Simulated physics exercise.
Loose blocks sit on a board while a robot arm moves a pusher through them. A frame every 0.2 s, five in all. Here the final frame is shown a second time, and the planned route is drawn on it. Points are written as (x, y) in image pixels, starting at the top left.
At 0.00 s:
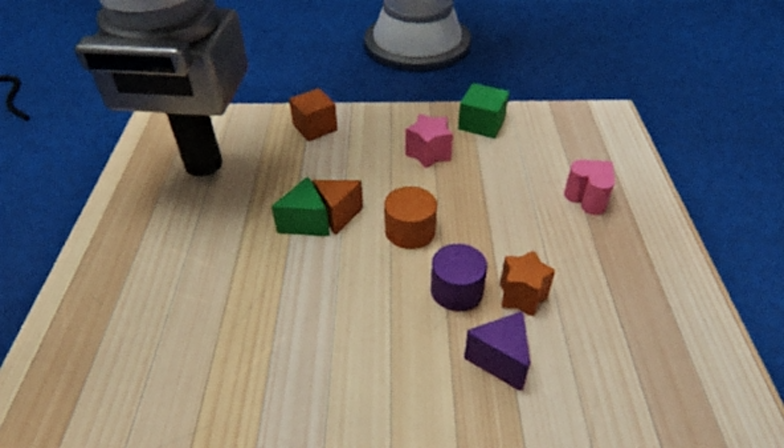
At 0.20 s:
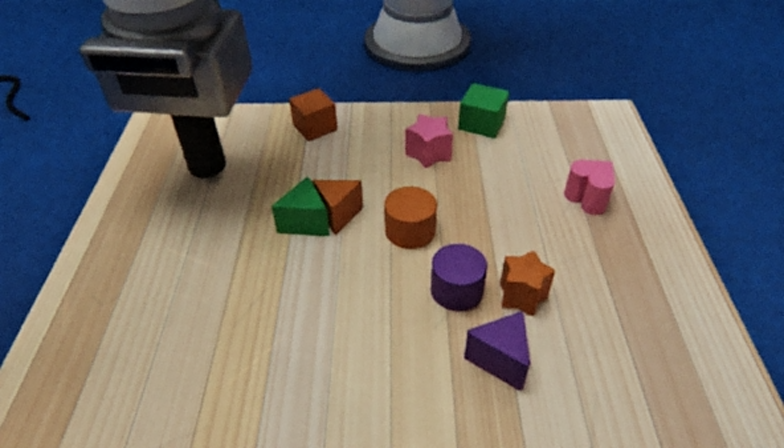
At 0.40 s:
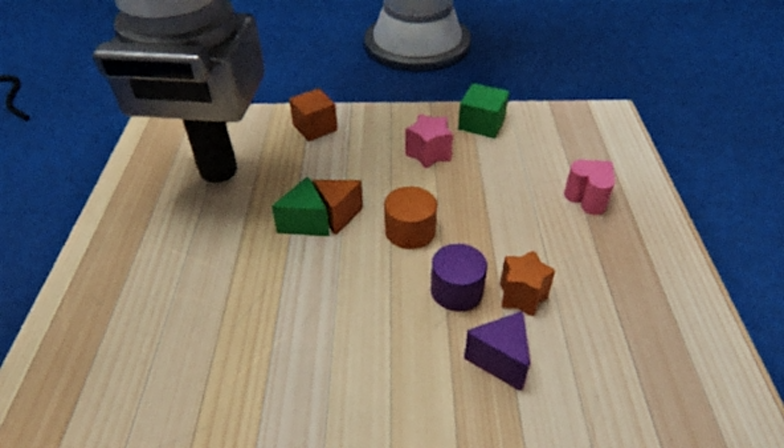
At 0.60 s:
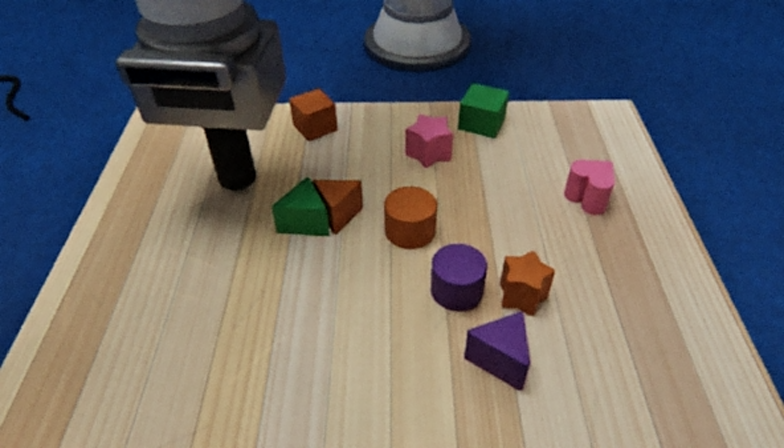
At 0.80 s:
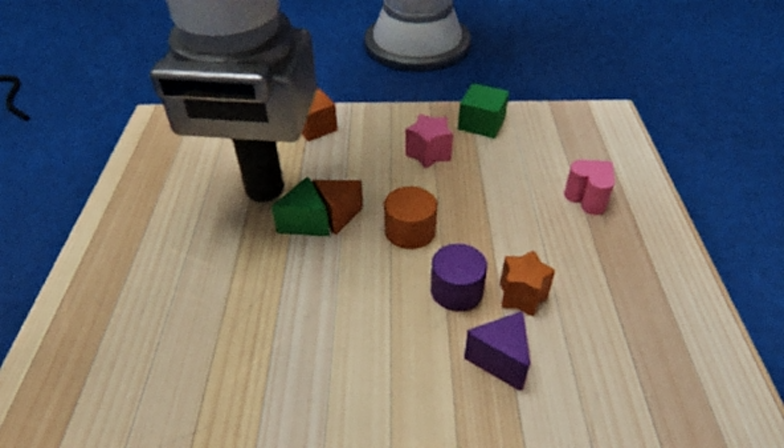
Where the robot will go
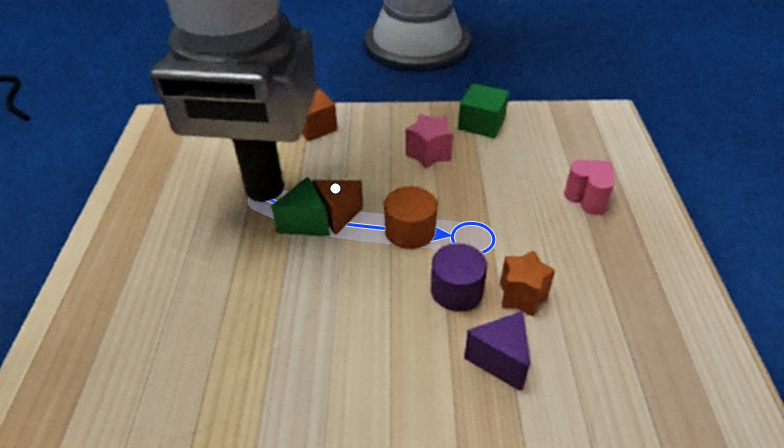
The robot arm moves its black pusher right and slightly forward, nearing the green triangular block.
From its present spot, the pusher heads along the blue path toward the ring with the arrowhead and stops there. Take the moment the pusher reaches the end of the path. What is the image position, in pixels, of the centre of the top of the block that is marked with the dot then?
When the path ends, it will be at (404, 177).
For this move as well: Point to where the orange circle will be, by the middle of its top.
Around (524, 206).
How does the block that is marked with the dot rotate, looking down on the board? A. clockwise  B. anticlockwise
Letter B.
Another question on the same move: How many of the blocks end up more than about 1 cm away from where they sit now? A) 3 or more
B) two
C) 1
I'll go with A - 3 or more.
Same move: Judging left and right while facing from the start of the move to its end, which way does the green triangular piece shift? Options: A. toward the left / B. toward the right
B: Toward the right.
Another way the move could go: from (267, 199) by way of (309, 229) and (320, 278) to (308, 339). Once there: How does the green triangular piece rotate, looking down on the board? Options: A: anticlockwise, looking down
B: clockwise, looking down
My answer is option A.
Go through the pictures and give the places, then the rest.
Pusher tip (204, 165); block tops, green triangular piece (302, 196); orange triangular piece (335, 189); orange circle (411, 203); purple circle (460, 263), in the first picture.
Pusher (208, 167); blocks unchanged, in the second picture.
Pusher (219, 171); blocks unchanged, in the third picture.
Pusher (238, 179); blocks unchanged, in the fourth picture.
Pusher (265, 190); green triangular piece (302, 196); orange triangular piece (335, 189); orange circle (411, 203); purple circle (460, 263), in the fifth picture.
Path on the board, from (267, 199) through (362, 226) to (473, 238); the dot is on the orange triangular piece.
On the path given first. One third of the way, pusher (327, 212); green triangular piece (344, 216); orange triangular piece (367, 189).
Two thirds of the way, pusher (399, 221); green triangular piece (370, 229), turned 60° clockwise; orange triangular piece (403, 177), turned 35° anticlockwise; orange circle (447, 204).
At the end, pusher (474, 229); green triangular piece (370, 229), turned 60° clockwise; orange triangular piece (404, 177), turned 40° anticlockwise; orange circle (524, 206); purple circle in place.
